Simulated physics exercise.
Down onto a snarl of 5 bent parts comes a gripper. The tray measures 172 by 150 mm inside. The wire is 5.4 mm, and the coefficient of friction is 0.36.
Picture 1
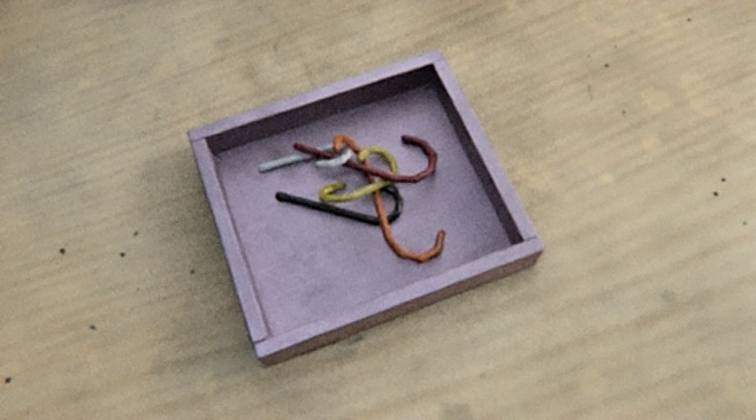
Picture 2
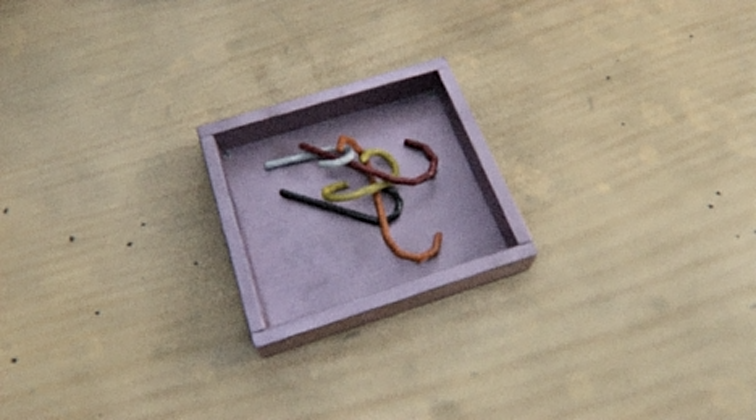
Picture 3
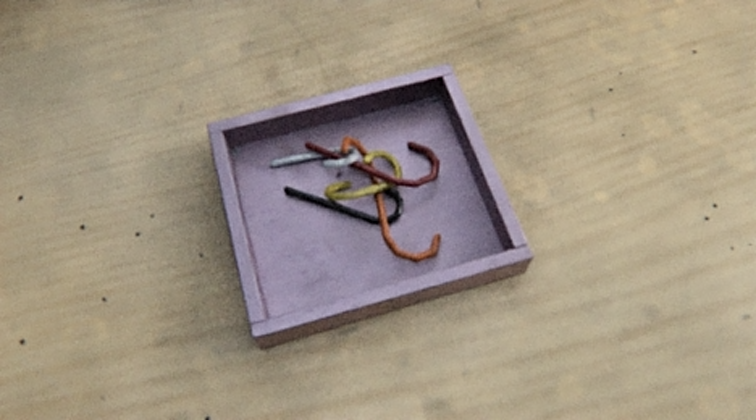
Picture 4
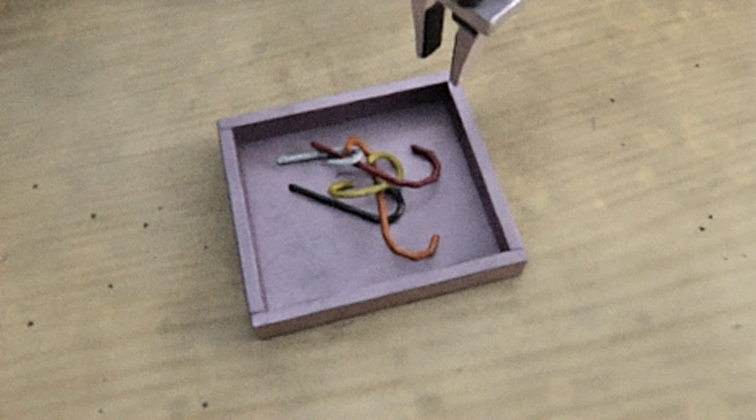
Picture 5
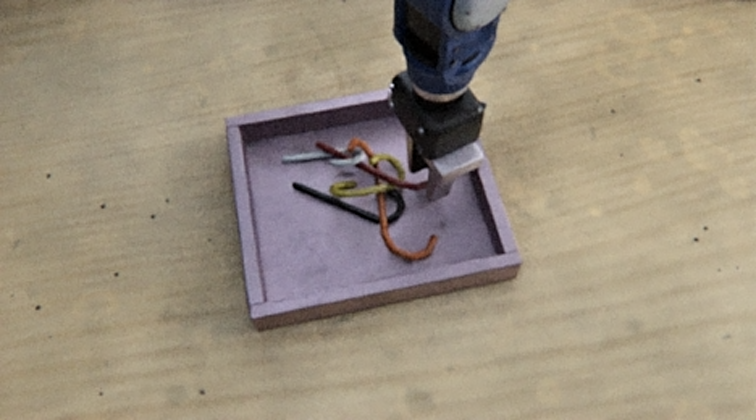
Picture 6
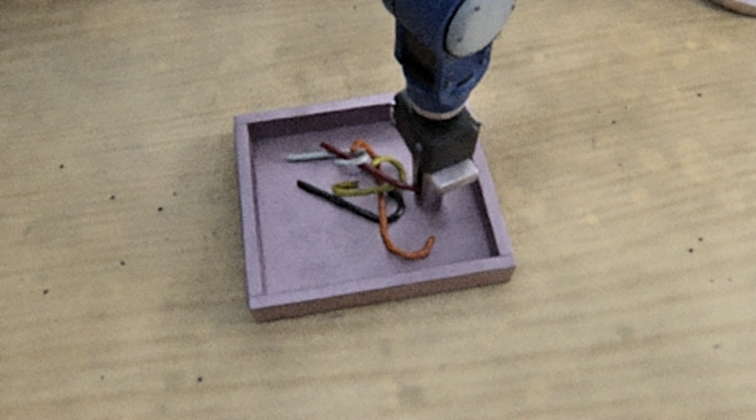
A blue robotic arm with a dark gripper comes down from the top right into a shallow mauve tray on a pale, speckled wooden surface, seen from above at an angle. Five tangled hooks, white, dark red, yellow, black and orange, lie in the tray, the orange one curving lowest. The view drifts and turns slightly throughout, and the gripper closes on the red hook at the right.
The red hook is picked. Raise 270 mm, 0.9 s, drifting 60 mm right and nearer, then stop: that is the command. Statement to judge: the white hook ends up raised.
It ends up in the air.
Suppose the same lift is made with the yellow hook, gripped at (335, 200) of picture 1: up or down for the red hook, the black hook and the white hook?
Result: Red hook raised; black hook not raised; white hook not raised.
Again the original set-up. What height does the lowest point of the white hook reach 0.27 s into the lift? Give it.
I'd say close to 40 mm.
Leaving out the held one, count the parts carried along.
Leaving the held part aside, the answer is 1.
Then, 0.27 s into the lift, lowest point more than 20 mm over the tray floor, red hook 58 mm, white hook 40 mm.
Then, 0.50 s into the lift, lowest point more than 20 mm over the tray floor, red hook 159 mm, white hook 111 mm.
Then, 0.90 s into the lift, lowest point more than 20 mm over the tray floor, red hook 273 mm, white hook 226 mm.
End, hanging red hook 273 mm, white hook 226 mm; the other 3 are down.
